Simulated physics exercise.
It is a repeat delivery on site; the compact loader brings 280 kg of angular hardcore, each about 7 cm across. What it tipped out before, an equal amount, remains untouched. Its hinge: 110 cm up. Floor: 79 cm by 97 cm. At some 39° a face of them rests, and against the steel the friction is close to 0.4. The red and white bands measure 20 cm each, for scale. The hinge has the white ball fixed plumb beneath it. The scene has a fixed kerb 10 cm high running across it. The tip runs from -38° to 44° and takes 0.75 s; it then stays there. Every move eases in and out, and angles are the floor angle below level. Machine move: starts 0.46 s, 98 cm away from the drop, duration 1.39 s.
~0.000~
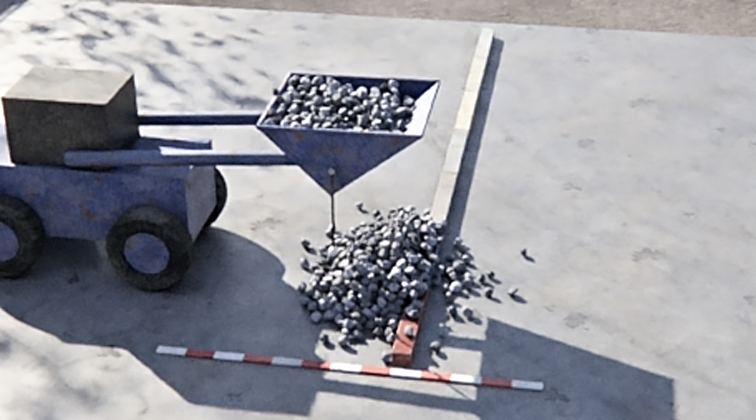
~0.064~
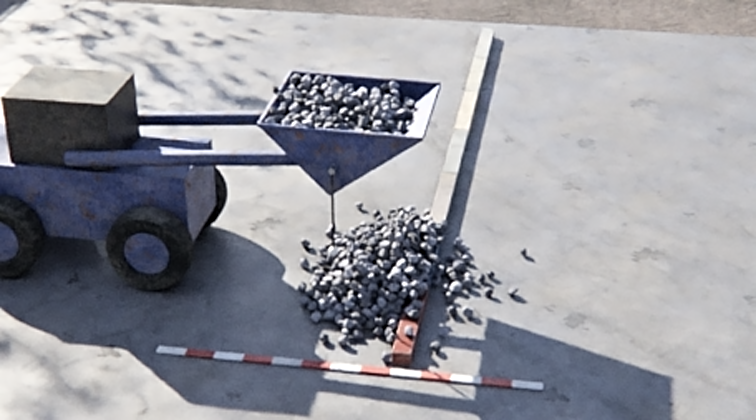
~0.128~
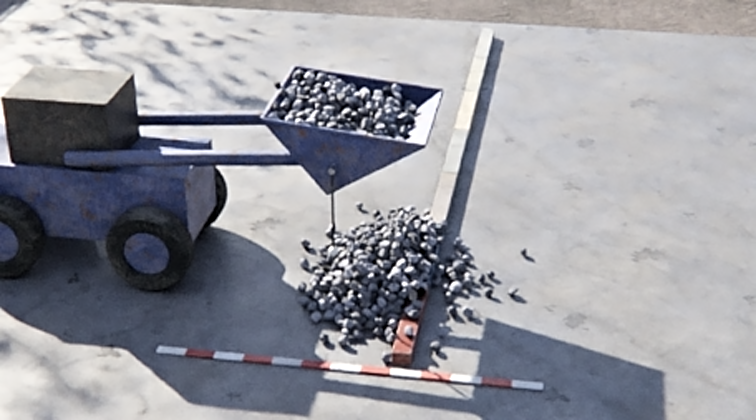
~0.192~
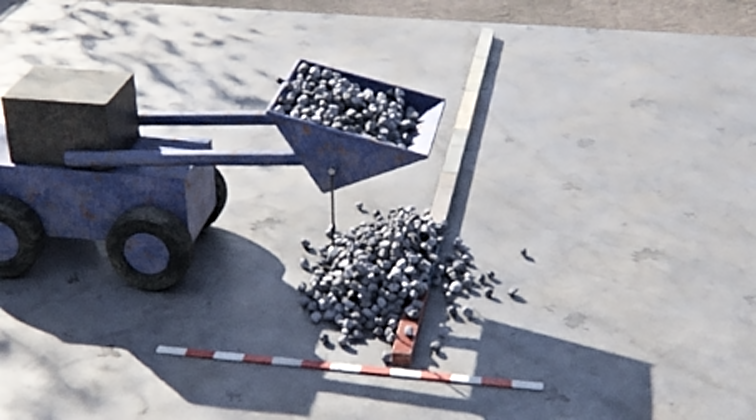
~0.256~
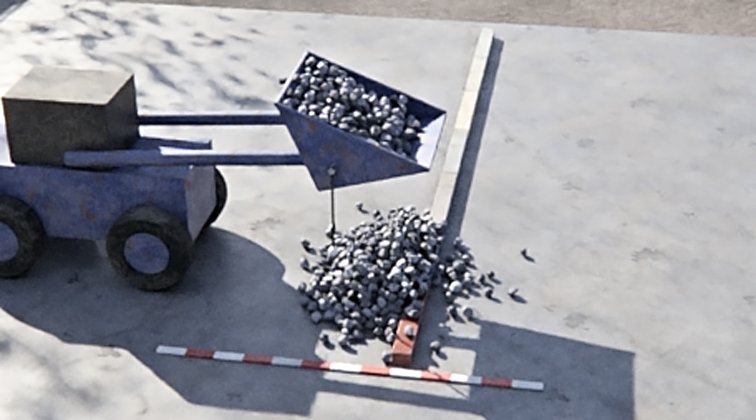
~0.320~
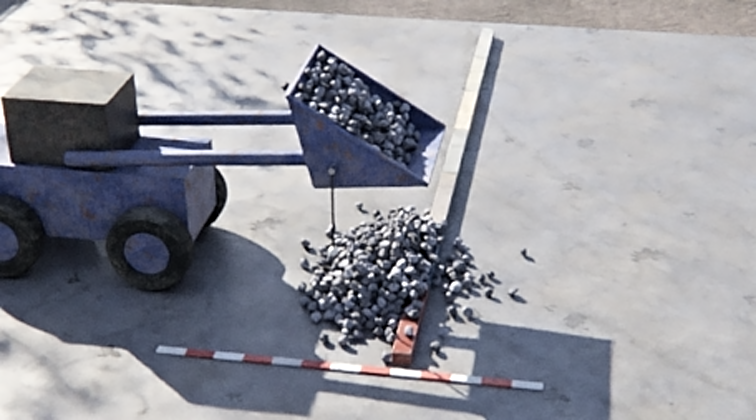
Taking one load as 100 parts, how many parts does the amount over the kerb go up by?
39 parts.
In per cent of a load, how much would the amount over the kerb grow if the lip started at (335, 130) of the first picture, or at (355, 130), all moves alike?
The first would add around 0 per cent, the second around 0 per cent.
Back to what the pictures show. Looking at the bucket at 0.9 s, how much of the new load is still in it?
Still inside: Some 45 %.
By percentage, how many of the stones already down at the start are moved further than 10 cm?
Some 5 percent, give or take.
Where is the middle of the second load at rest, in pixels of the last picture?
In the last view, somewhere near (406, 262).
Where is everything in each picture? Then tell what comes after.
The bucket is at -38°, its lip at (421, 137); the top of the load is at (322, 91). The earlier load is highest near (393, 241), 28 cm above ground level, 95 % on this side of the kerb, 5 % over the kerb, in the first picture.
The bucket is at -36°, its lip at (423, 139); the top of the load is at (317, 90); the stones move at 0.2 m/s on average, in the second picture.
The bucket is at -32°, its lip at (425, 146); the top of the load is at (303, 83); the stones move at 0.4 m/s on average, in the third picture.
The bucket is at -25°, its lip at (428, 157); the top of the load is at (303, 77); the stones move at 0.5 m/s on average, in the fourth picture.
The bucket is at -16°, its lip at (429, 171); the top of the load is at (308, 73); the stones move at 0.6 m/s on average, in the fifth picture.
The bucket is at -6°, its lip at (428, 186); the top of the load is at (323, 67); the stones move at 0.6 m/s on average, in the sixth picture.
After 0.6 s the floor is at 31°; in per cent of one load, 100 in the bucket, 95 on this side of the kerb, 5 over the kerb; the foremost stones are at (488, 282).
After 0.9 s the floor is at 44°; in per cent of one load, 46 in the bucket, 147 on this side of the kerb, 7 over the kerb; the foremost stones are at (488, 282).
After 2.3 s the floor is at 44°; in per cent of one load, 0 in the bucket, 156 on this side of the kerb, 44 over the kerb; the foremost stones are at (607, 278).
After 4.9 s the floor is at 44°; in per cent of one load, 0 in the bucket, 156 on this side of the kerb, 44 over the kerb; the foremost stones are at (607, 278). Net gain over the kerb, 39.
